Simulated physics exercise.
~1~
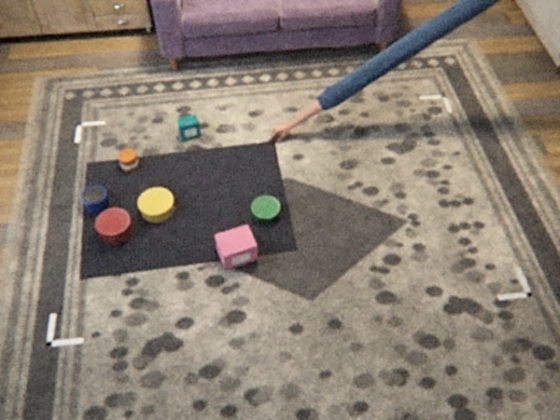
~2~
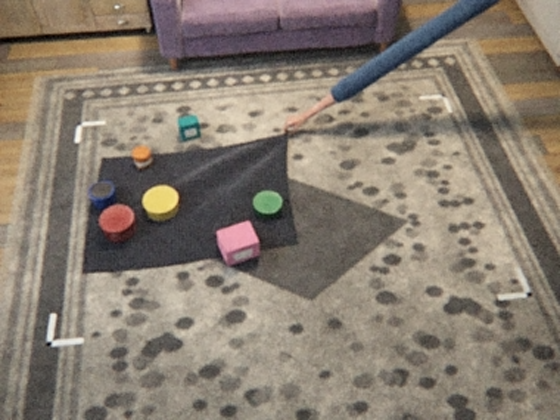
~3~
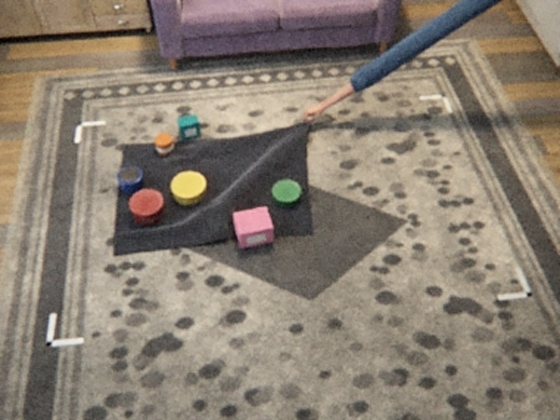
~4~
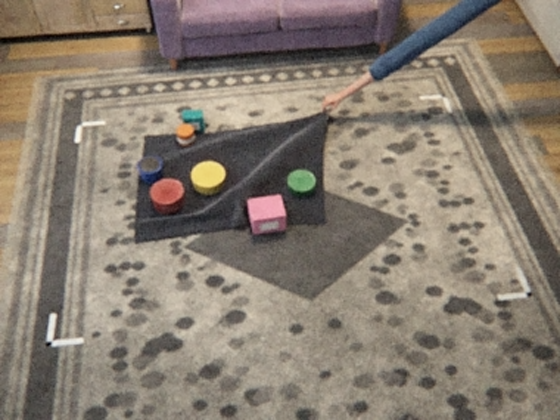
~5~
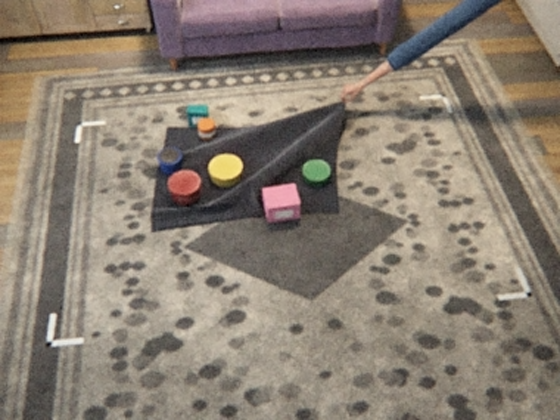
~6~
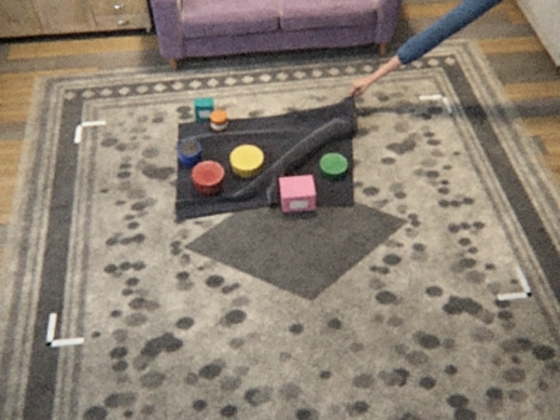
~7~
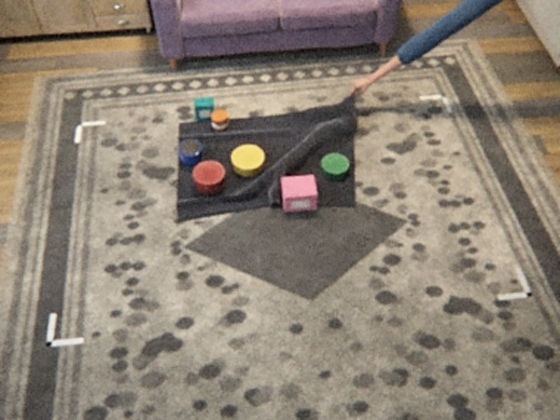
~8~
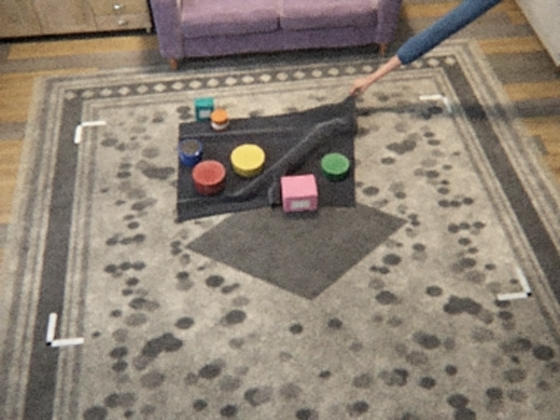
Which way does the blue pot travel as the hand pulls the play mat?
The blue pot moves to the right, carried along with the mat.
